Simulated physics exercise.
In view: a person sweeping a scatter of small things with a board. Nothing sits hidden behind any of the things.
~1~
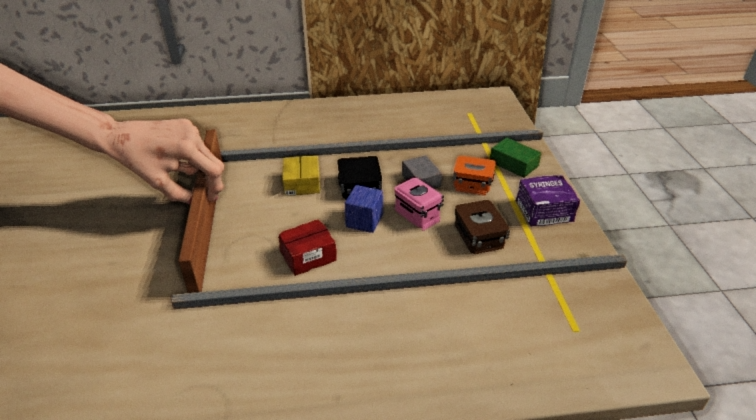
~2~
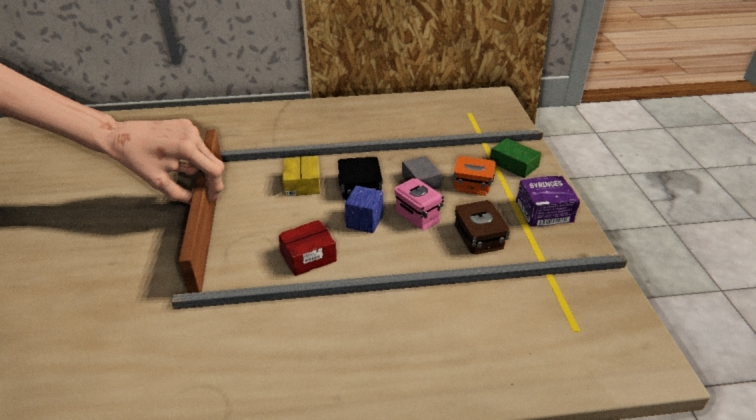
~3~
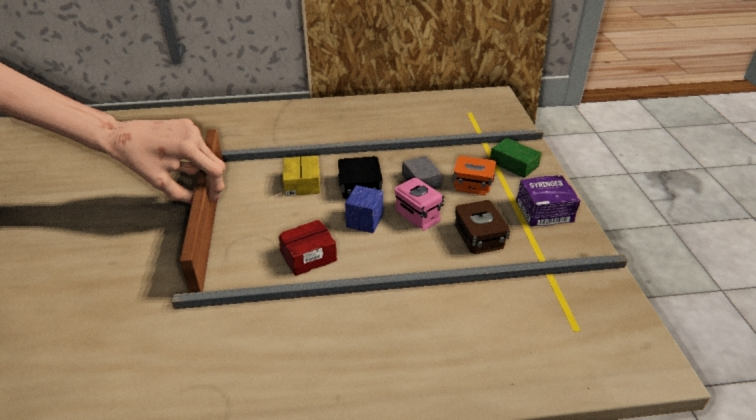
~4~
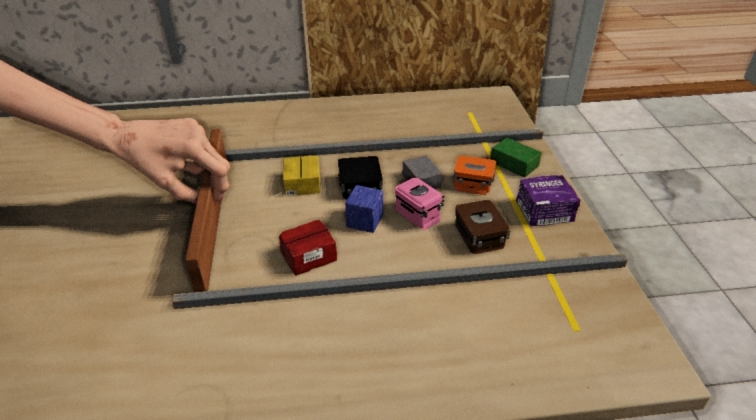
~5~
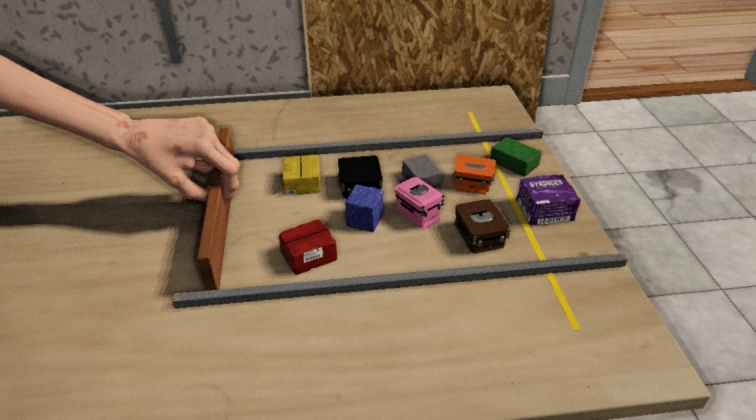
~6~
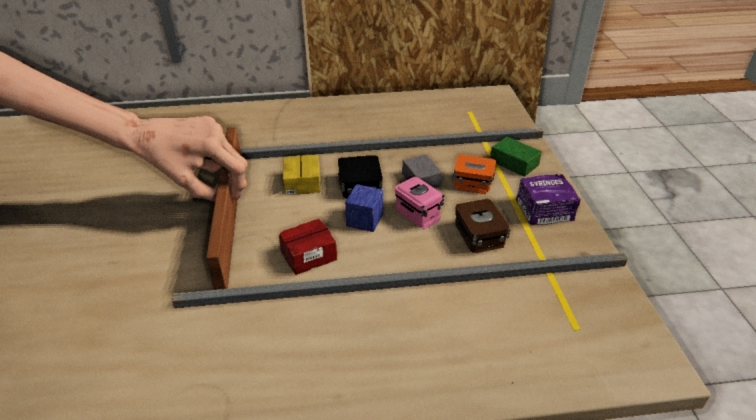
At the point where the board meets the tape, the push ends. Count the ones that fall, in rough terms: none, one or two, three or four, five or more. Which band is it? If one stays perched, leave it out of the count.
The band is three or four.
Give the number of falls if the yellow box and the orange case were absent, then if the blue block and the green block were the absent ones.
Fallen: 1 in the first try, 3 in the other.
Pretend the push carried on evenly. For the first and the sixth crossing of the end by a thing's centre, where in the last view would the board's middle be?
(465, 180) and (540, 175).
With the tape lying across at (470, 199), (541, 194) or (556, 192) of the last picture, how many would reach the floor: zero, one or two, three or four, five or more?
Lab note - tapes per position, in order: One or two; at least five; more than four.
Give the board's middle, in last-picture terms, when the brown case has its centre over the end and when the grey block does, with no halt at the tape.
The middle would be close to (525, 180) and then close to (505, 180).
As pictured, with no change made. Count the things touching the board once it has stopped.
The count is 3.
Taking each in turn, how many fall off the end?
3.
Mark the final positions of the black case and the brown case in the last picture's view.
Near (545, 167) and (593, 221).
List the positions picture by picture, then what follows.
Purple box (547, 201); green block (515, 157); orange case (474, 176); board (204, 203); tape (511, 197), in the first frame.
Green block (515, 158); grey block (422, 174), in the second frame.
Orange case (474, 176); blue block (365, 209), in the third frame.
Purple box (547, 200); pink case (418, 203), in the fourth frame.
Green block (515, 156); red box (308, 246), in the fifth frame.
Purple box (547, 199); green block (515, 156); orange case (474, 174); board (227, 201); tape (511, 196), in the sixth frame.
A little later, none off yet; purple box at rest near (547, 199); green block at rest near (515, 156); orange case at rest near (474, 174).
Next, none off yet; purple box at rest near (547, 199); green block at rest near (519, 155); orange case shifted well along near (543, 176).
When it is over, the number that fall off is three or four; down, grey block, orange case and purple box.
